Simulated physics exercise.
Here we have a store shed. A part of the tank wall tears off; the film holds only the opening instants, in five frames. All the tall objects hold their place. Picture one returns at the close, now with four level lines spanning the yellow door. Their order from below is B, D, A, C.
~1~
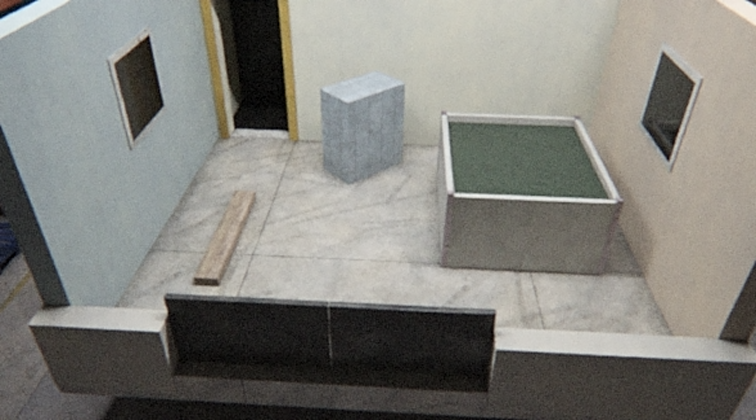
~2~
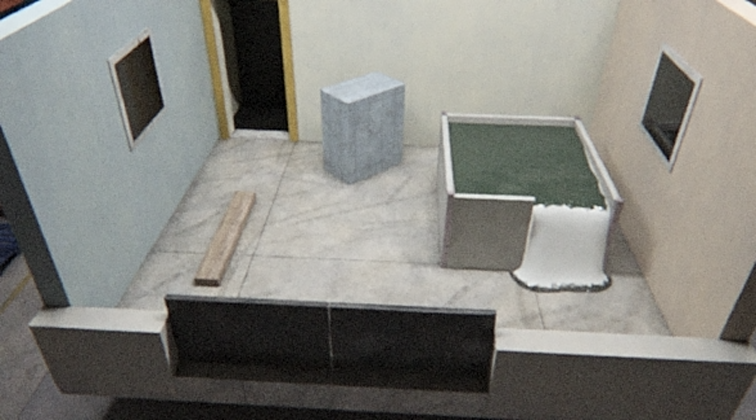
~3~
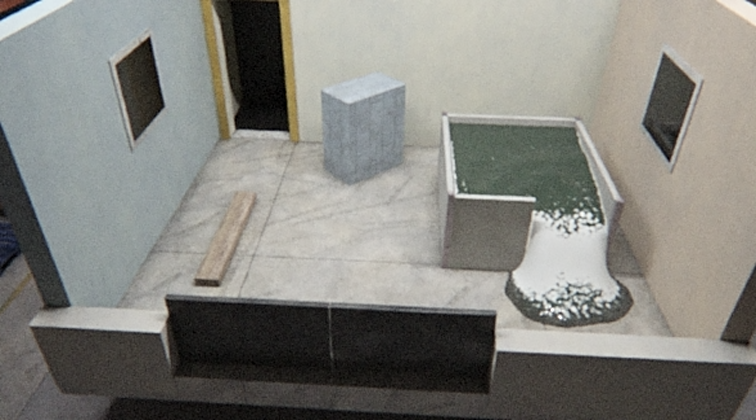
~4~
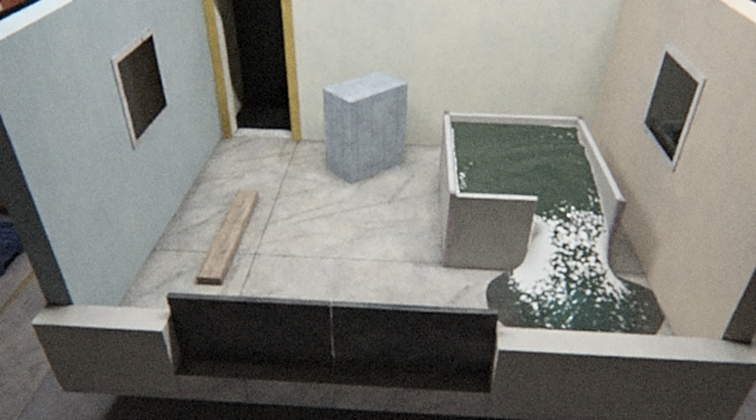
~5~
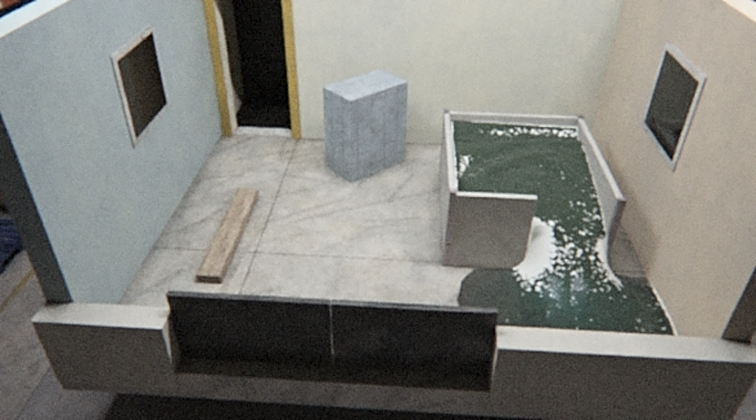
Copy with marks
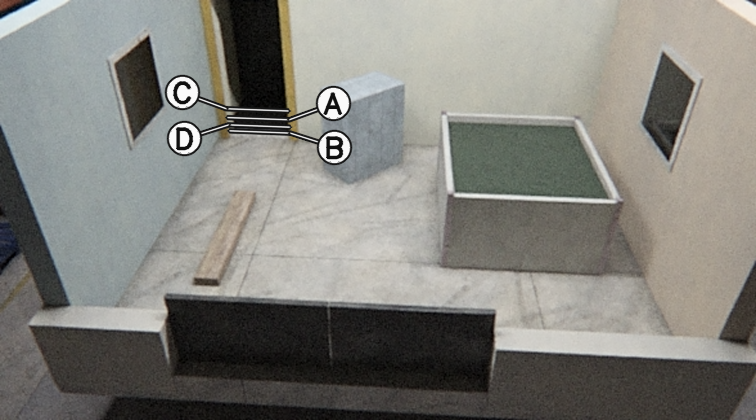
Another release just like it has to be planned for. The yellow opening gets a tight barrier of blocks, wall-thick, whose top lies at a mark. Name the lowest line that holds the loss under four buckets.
D will do.
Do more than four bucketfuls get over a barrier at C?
No, not at all.
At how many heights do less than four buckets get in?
Three of the four.
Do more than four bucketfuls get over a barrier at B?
Yes, it does.
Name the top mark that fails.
Here it is mark B.
On the marked copy, A at (258, 118); B at (259, 131); C at (257, 109); D at (259, 126); from the bottom up B, D, A, C.
For mark A, nothing gets over.
For mark B, about 11 bucketfuls get in.
For mark C, nothing gets over.
For mark D, a splash gets over, under a bucket.
